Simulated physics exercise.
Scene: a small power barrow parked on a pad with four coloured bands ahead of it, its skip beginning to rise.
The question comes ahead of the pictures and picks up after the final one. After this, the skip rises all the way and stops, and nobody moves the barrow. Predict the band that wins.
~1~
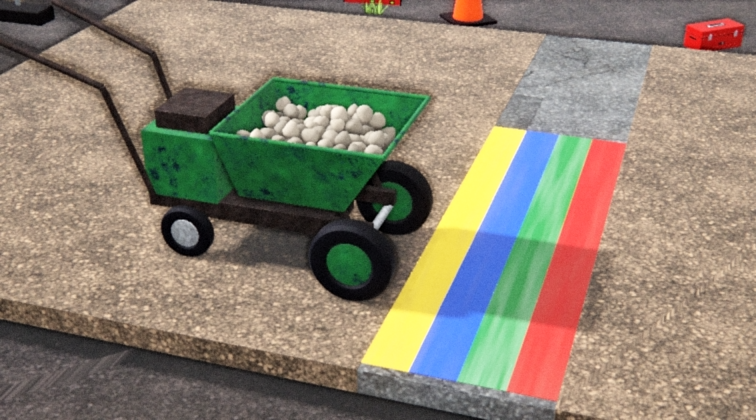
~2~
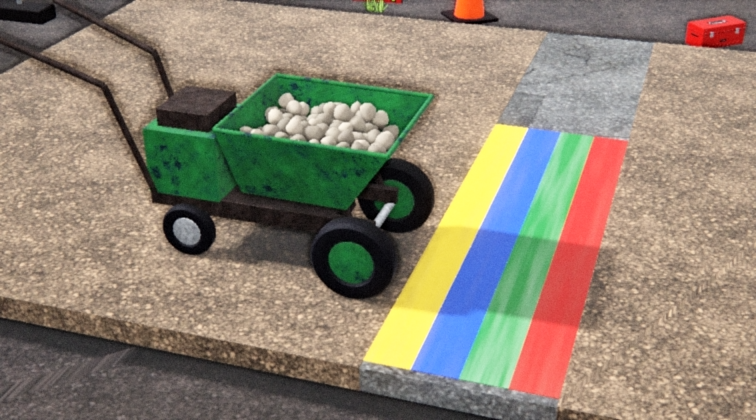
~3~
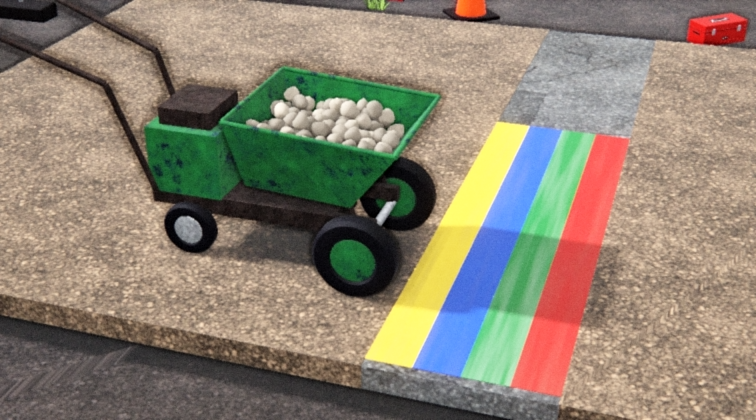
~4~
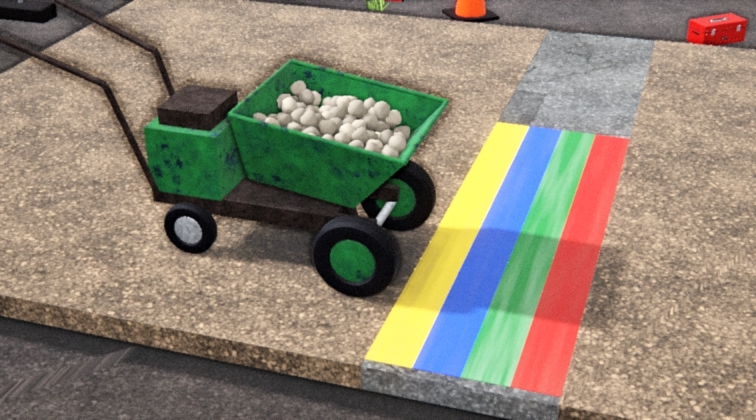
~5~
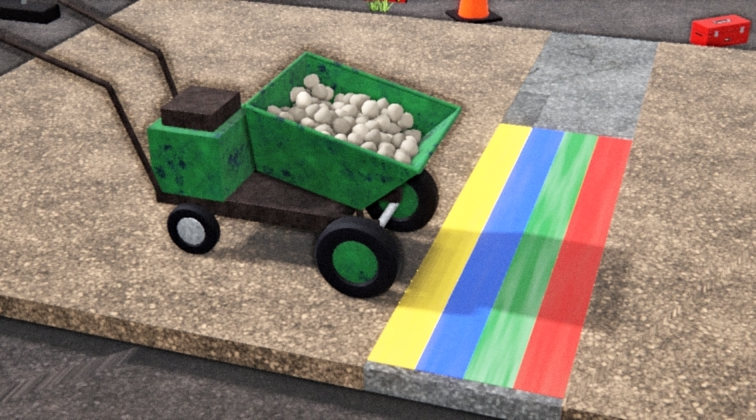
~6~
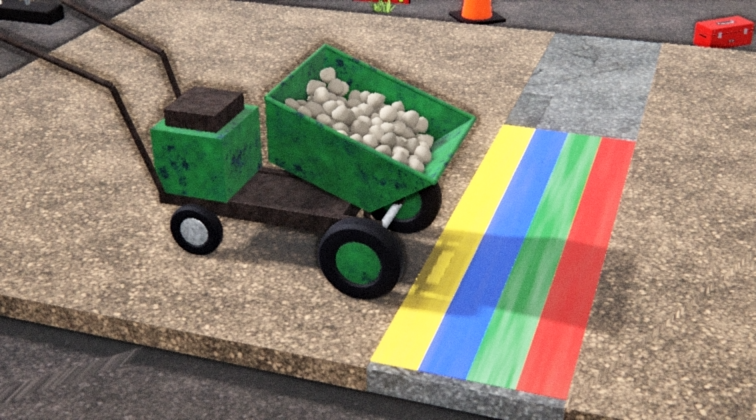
The green one.
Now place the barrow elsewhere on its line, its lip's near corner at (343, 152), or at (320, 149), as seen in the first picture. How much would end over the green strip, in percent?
First try: Around 30 %; second try: Around 20 %.
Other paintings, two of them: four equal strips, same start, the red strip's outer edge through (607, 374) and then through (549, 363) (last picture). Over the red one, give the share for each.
I'd say about 20 % for the first and about 30 % for the second.
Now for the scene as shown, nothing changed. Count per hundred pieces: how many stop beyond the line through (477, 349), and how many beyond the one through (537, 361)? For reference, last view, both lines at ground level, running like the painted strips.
In order, some 80 % then some 30 %.
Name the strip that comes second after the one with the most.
Second: Red.
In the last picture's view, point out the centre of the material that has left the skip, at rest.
Close to (547, 283) in the last picture.
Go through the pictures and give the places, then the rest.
In the first picture, lip of the skip (384, 158), level; top of the load (320, 133), river pebbles; yellow strip (402, 334); blue strip (448, 342); green strip (494, 351); red strip (543, 360).
In the second picture, lip of the skip (388, 157), tipped barely; top of the load (323, 130).
In the third picture, lip of the skip (395, 158), tipped barely; top of the load (329, 127).
In the fourth picture, lip of the skip (404, 163), tipped a little; top of the load (309, 115).
In the fifth picture, lip of the skip (418, 171), tipped a little; top of the load (310, 121).
In the sixth picture, lip of the skip (434, 182), tipped clearly; top of the load (325, 116); yellow strip (411, 332); blue strip (457, 341); green strip (504, 350); red strip (552, 359).
Just after the last frame, skip tipped steeply; every one in the skip.
A moment on, skip tipped right over; the larger part in the skip; about a tenth over the green strip; just a few over the red strip; just a few falling.
Further on, skip tipped right over; roughly a third in the skip; just a few over the blue strip; roughly a third over the green strip; roughly a quarter over the red strip; about a tenth off the paint.
When it is over, skip tipped right over; roughly a quarter in the skip; not one over the yellow strip; about a tenth over the blue strip; roughly a third over the green strip; roughly a quarter over the red strip; about a tenth off the paint.
